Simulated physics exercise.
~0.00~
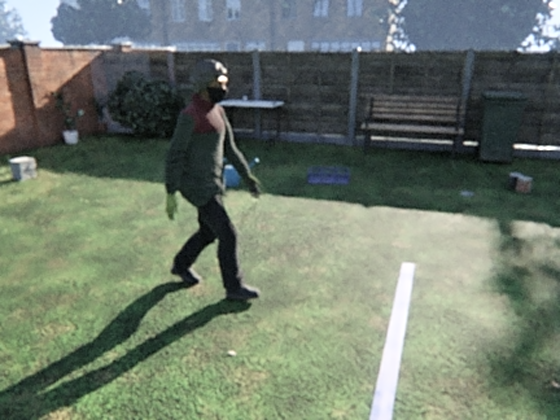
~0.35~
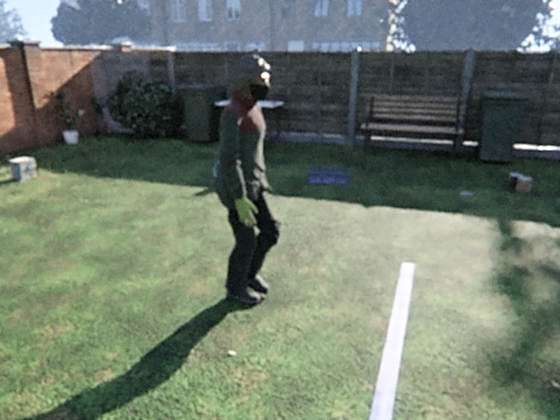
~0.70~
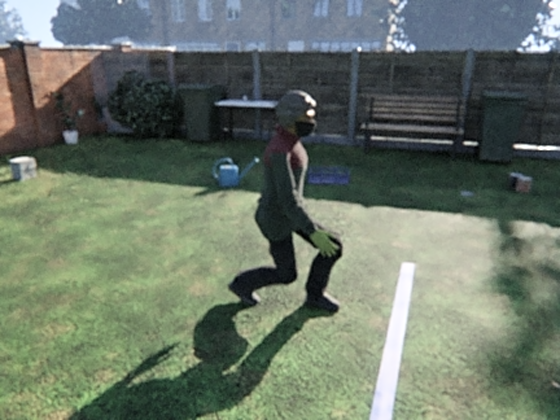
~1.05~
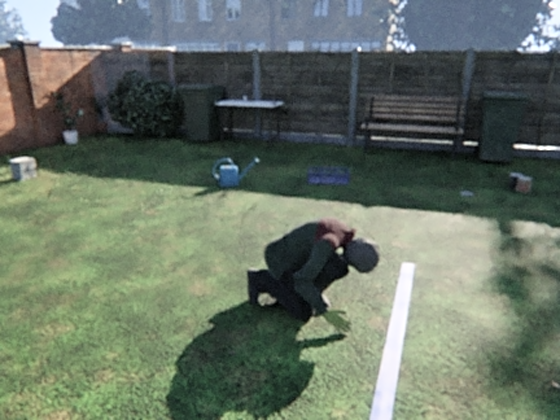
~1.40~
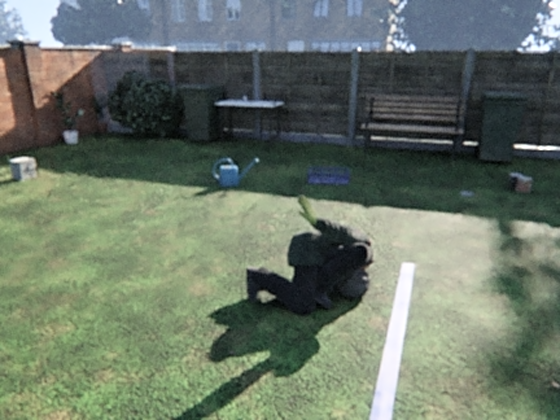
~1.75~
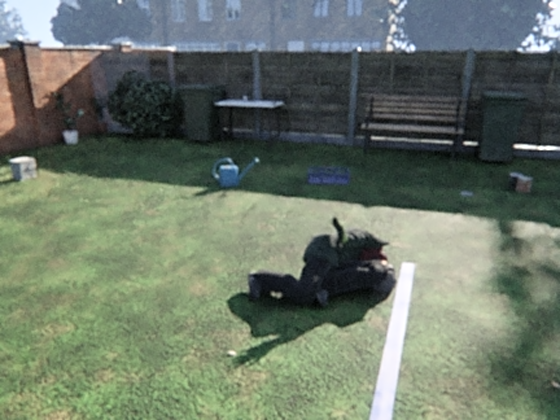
Masked person in dark clothes walking right across a sunlit garden lawn, crouching, then slumping down beside a pale strip.
